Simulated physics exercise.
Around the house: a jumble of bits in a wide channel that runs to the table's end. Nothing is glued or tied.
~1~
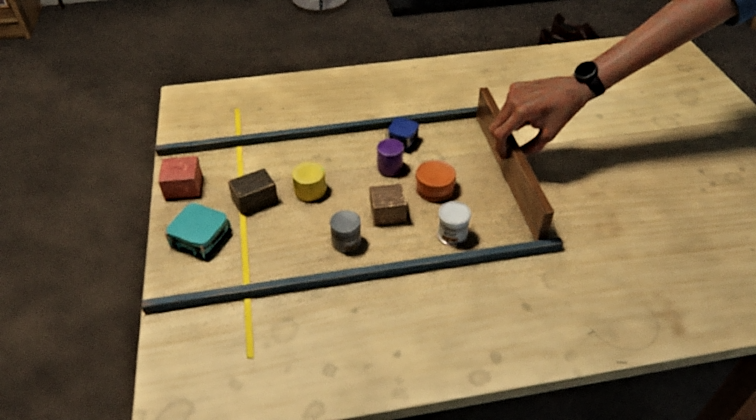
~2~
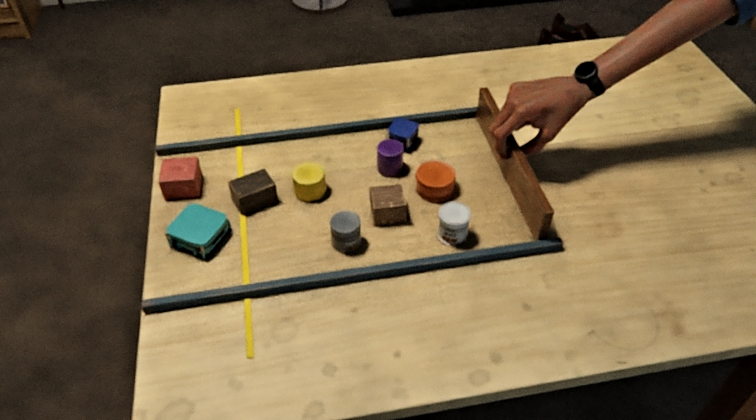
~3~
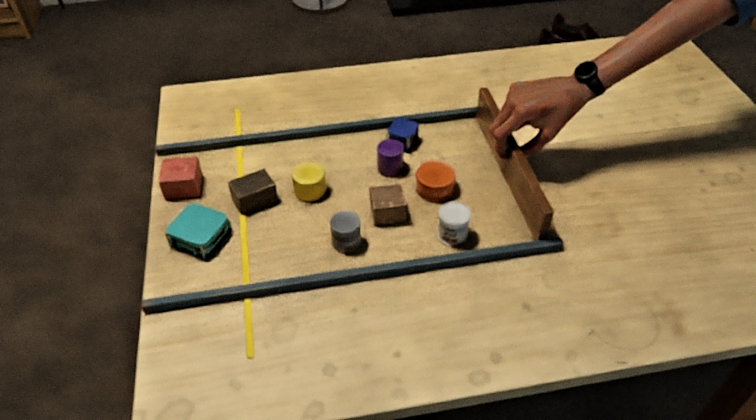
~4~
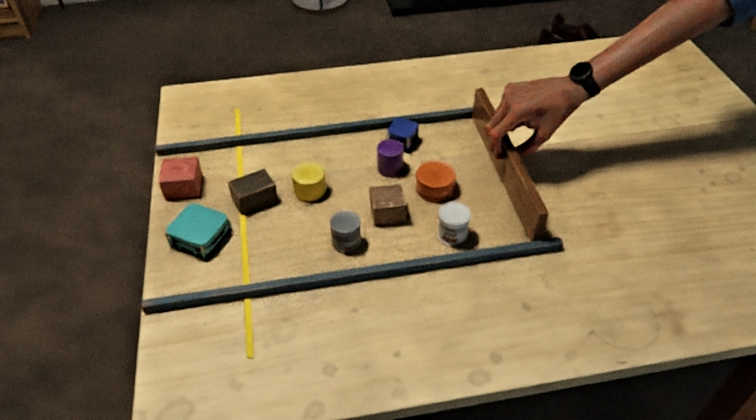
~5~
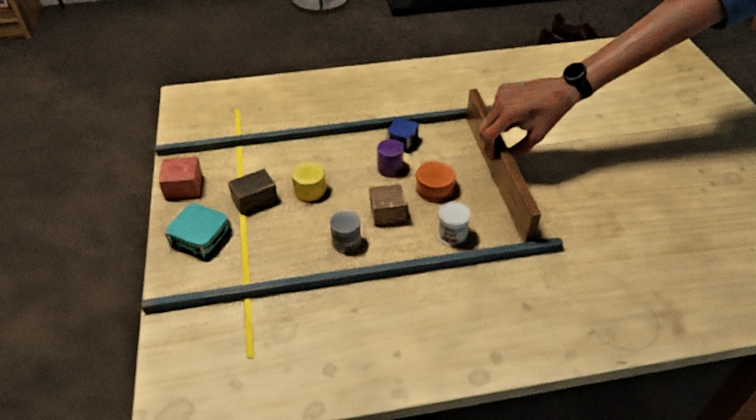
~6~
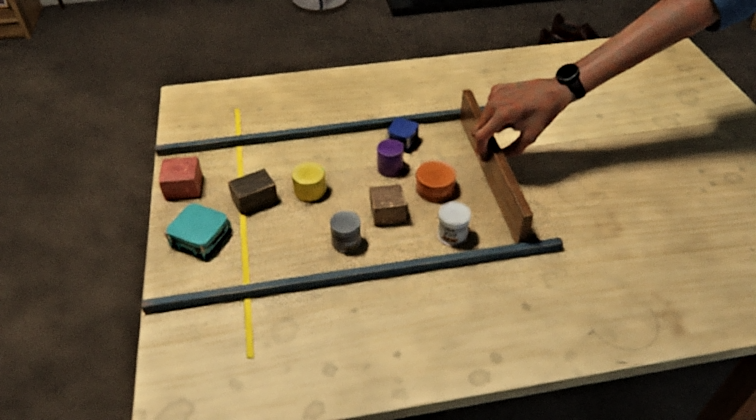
The clip shows a hand wearing a dark watch holding a wooden board across a channel of scattered blocks and tubs on a table, then sliding it slightly left while the objects stay still.
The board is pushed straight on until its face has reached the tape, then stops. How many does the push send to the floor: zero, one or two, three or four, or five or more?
In the end the number that fall off is zero.
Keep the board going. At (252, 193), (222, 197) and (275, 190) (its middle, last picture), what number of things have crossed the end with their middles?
It would be 0, 1 and 0.
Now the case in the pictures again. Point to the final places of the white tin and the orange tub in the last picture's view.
About (227, 261), and the other about (221, 205).
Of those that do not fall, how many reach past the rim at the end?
Overhanging: 2.
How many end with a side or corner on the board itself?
The number is 5.
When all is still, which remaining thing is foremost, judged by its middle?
That is the red block.
Early on, none off yet; red block at rest near (181, 178); turquoise case at rest near (199, 231); black block at rest near (254, 191).
Finally, the number that fall off is zero.
